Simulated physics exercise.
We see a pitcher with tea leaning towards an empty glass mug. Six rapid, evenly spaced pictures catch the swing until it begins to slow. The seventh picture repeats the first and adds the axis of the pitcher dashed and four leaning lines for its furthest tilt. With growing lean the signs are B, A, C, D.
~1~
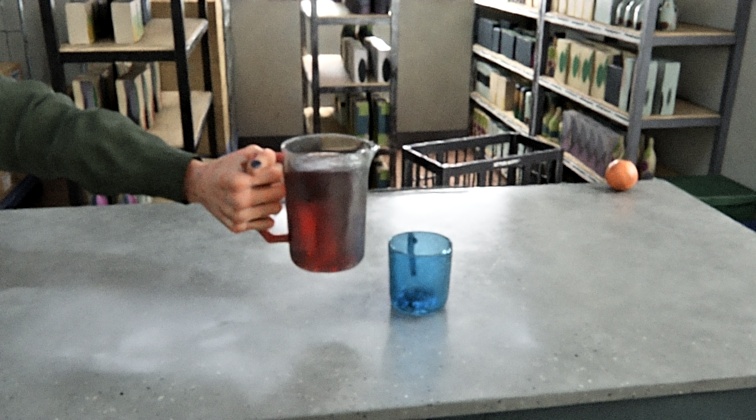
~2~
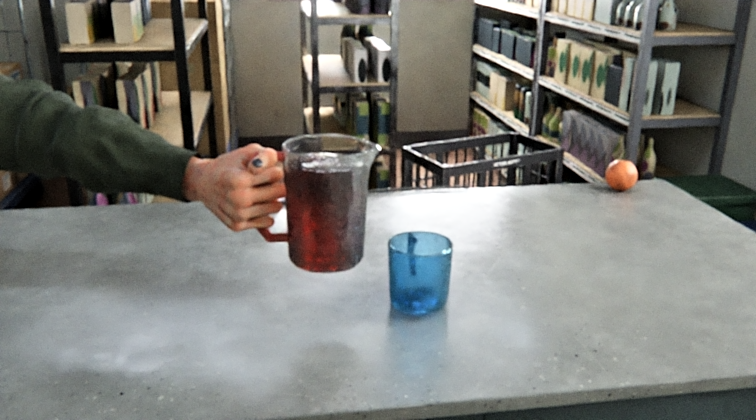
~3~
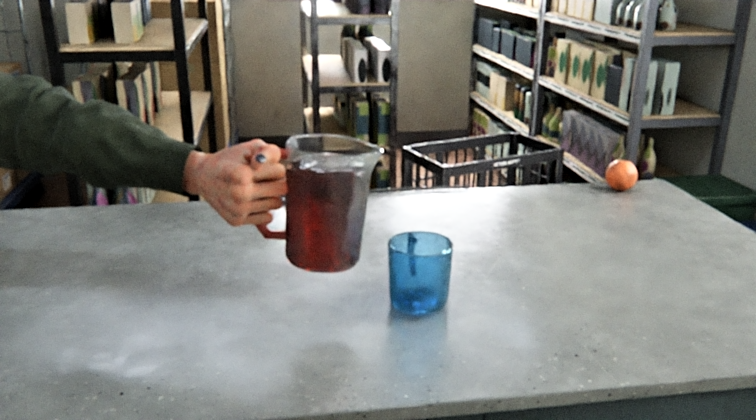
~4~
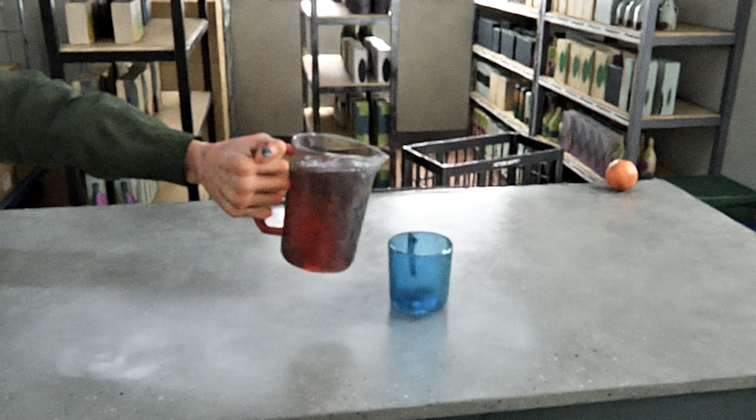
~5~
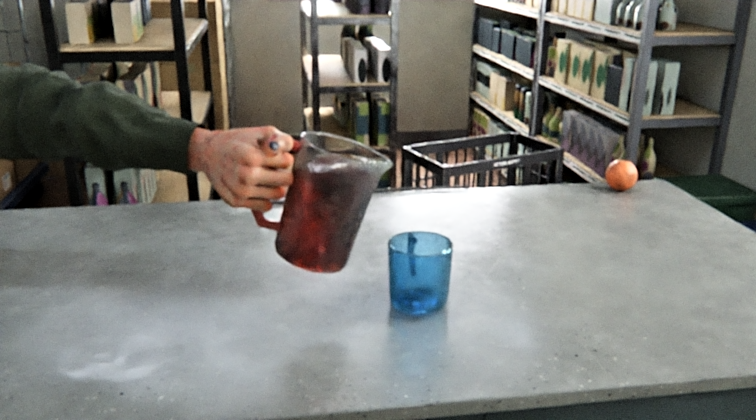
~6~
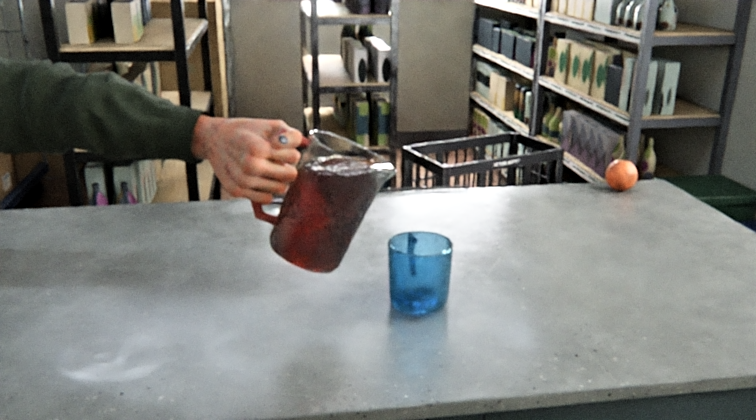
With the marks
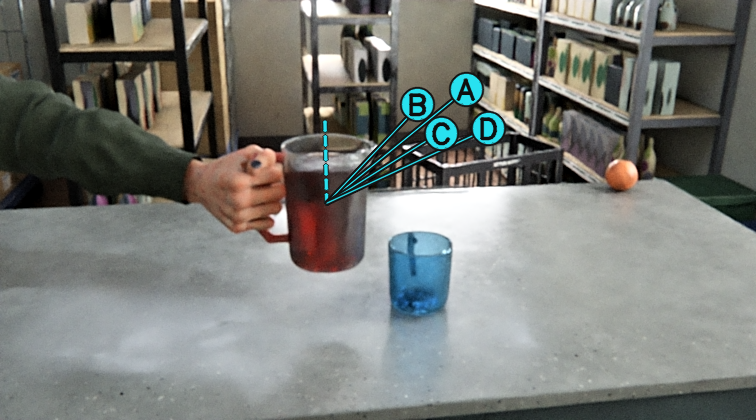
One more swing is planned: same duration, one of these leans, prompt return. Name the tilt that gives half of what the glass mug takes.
Take A.
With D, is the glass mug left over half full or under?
Over half.
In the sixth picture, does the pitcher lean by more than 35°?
No, it does not.
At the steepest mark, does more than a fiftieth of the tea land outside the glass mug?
Yes, it does.
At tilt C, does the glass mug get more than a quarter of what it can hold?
Yes, clearly.
In cyan, A at (452, 100); B at (407, 117); C at (426, 141); D at (472, 135).
With A, the glass mug ends with about 52 % of what it can hold.
With B, the glass mug ends with about 33 % of what it can hold.
With C, the glass mug ends with about 70 % of what it can hold.
With D, the glass mug ends with about 81 % of what it can hold; 9 % of the tea is spilt.
